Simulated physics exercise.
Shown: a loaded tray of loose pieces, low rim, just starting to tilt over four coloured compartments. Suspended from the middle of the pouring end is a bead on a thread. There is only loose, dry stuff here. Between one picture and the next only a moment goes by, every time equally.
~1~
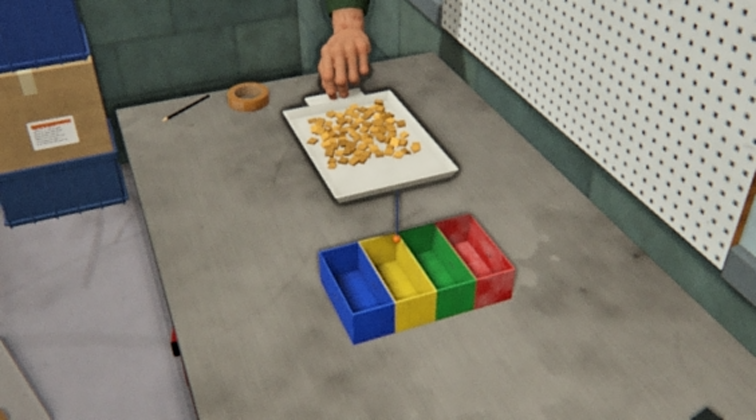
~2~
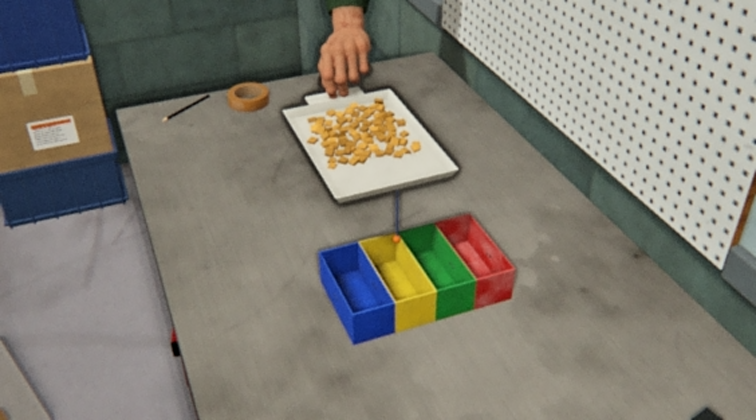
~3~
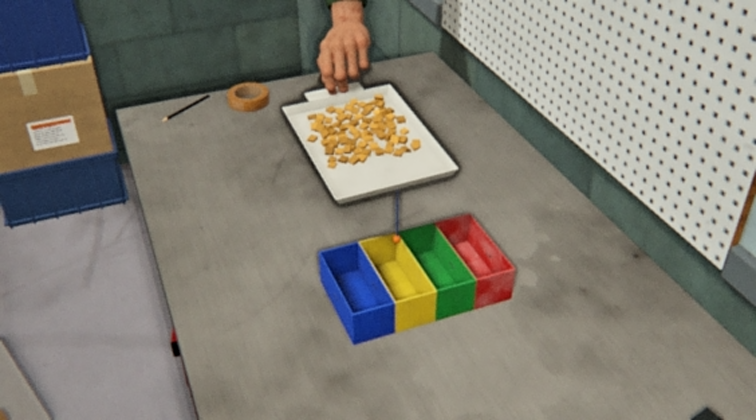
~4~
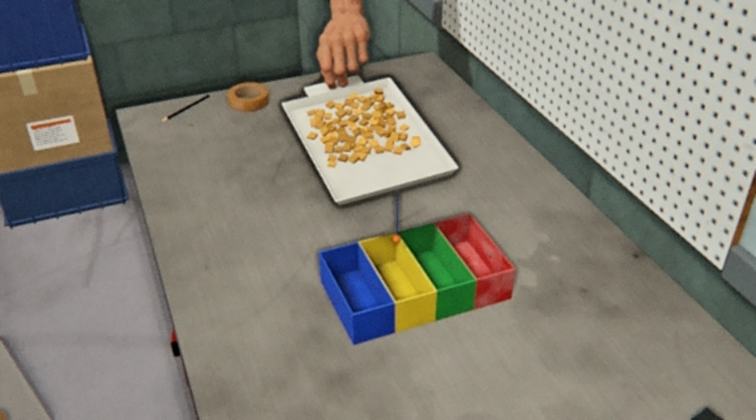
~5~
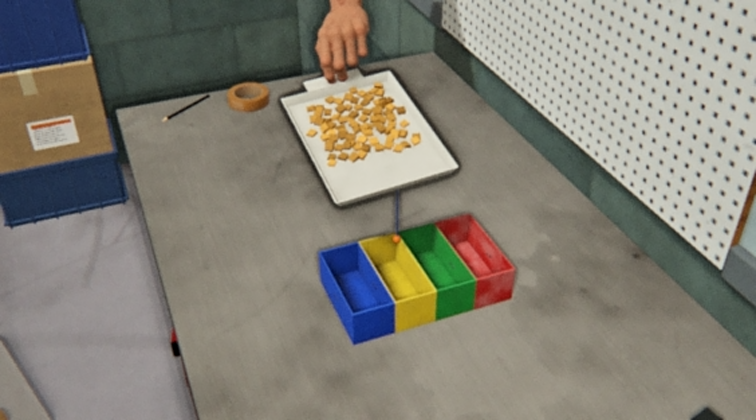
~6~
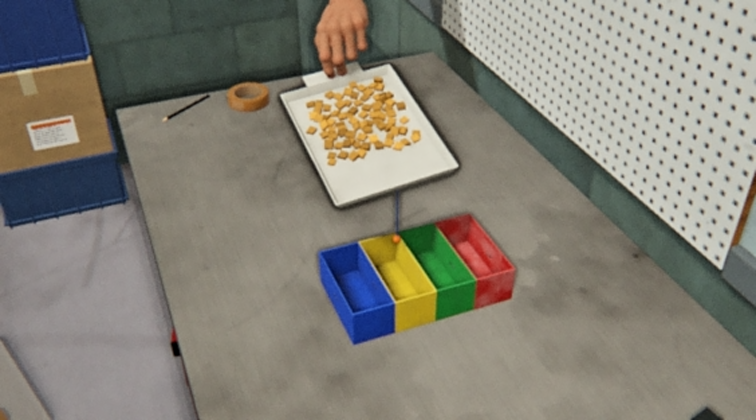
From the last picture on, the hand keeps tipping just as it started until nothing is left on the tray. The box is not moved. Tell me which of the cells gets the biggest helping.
The biggest helping lands in the blue cell.
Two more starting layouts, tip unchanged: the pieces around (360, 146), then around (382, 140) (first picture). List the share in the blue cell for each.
Roughly 70 and 70 percent, in that order.
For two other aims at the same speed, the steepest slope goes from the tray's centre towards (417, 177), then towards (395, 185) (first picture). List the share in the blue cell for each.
Well, 0 percent for one and then 20 percent for the other.
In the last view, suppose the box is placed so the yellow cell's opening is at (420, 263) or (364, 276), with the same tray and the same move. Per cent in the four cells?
Some 40 and then some 100 per cent.
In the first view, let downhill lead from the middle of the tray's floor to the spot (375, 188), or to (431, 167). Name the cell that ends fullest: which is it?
Blue, then that red cell.
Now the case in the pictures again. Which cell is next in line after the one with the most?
I'd say the yellow one takes second place.
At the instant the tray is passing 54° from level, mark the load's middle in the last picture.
The load is centred near (349, 203).
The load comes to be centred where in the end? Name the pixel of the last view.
Around (347, 296), give or take.
Soon after the last picture, tray tipped steeply; about two thirds on the tray; a small part in the blue cell; a small part in the yellow cell; a small part falling or outside the box.
A little later, tray tipped right over; about two thirds in the blue cell; a small part in the yellow cell; about a quarter falling or outside the box.
Later still, tray tipped past a quarter turn; about two thirds in the blue cell; a small part in the yellow cell; about a quarter falling or outside the box.
At rest, tray tipped past a quarter turn; about two thirds in the blue cell; a small part in the yellow cell; none in the green cell; none in the red cell; about a quarter outside the box.
